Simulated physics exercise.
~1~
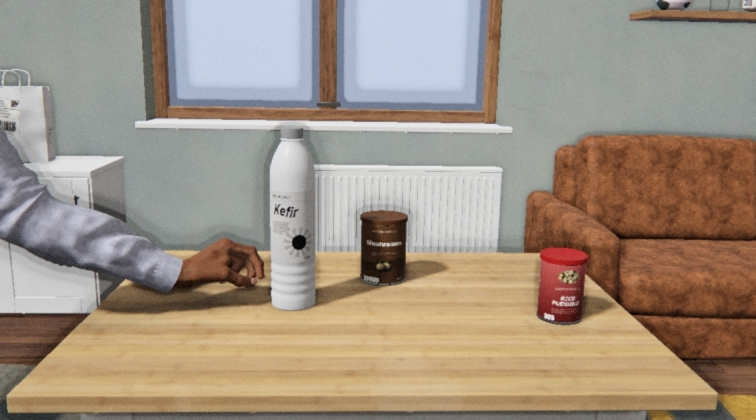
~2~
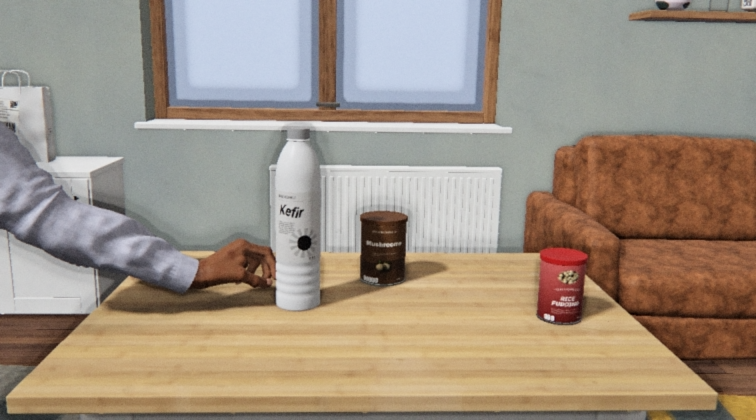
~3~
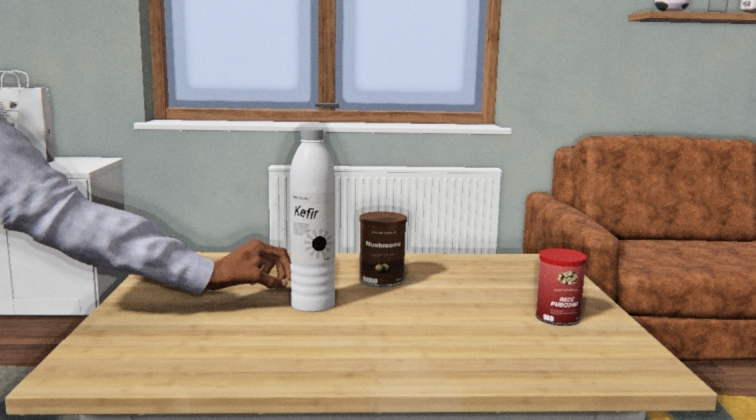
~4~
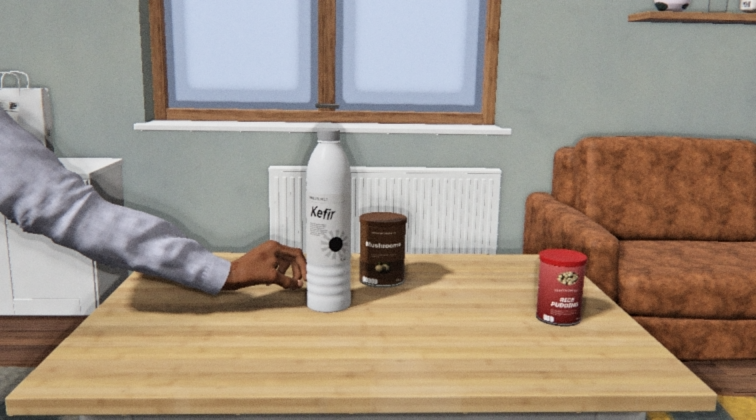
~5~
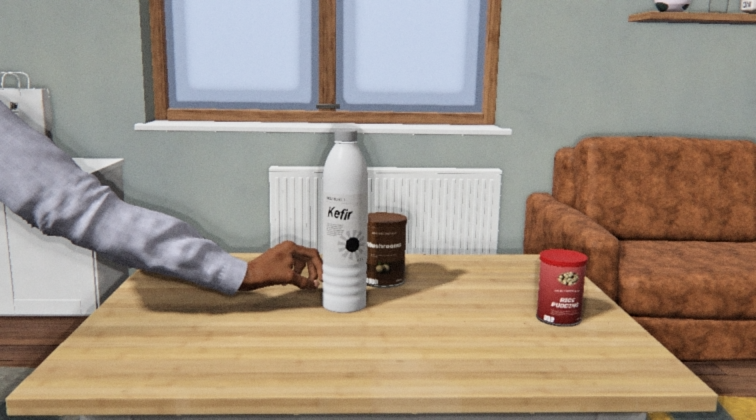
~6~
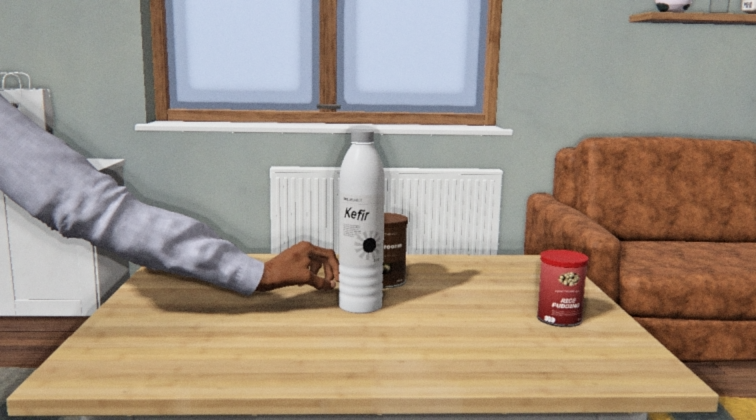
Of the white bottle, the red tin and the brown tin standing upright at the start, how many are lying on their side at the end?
None of them are lying on their side at the end. The white bottle, the red tin and the brown tin are all still upright.
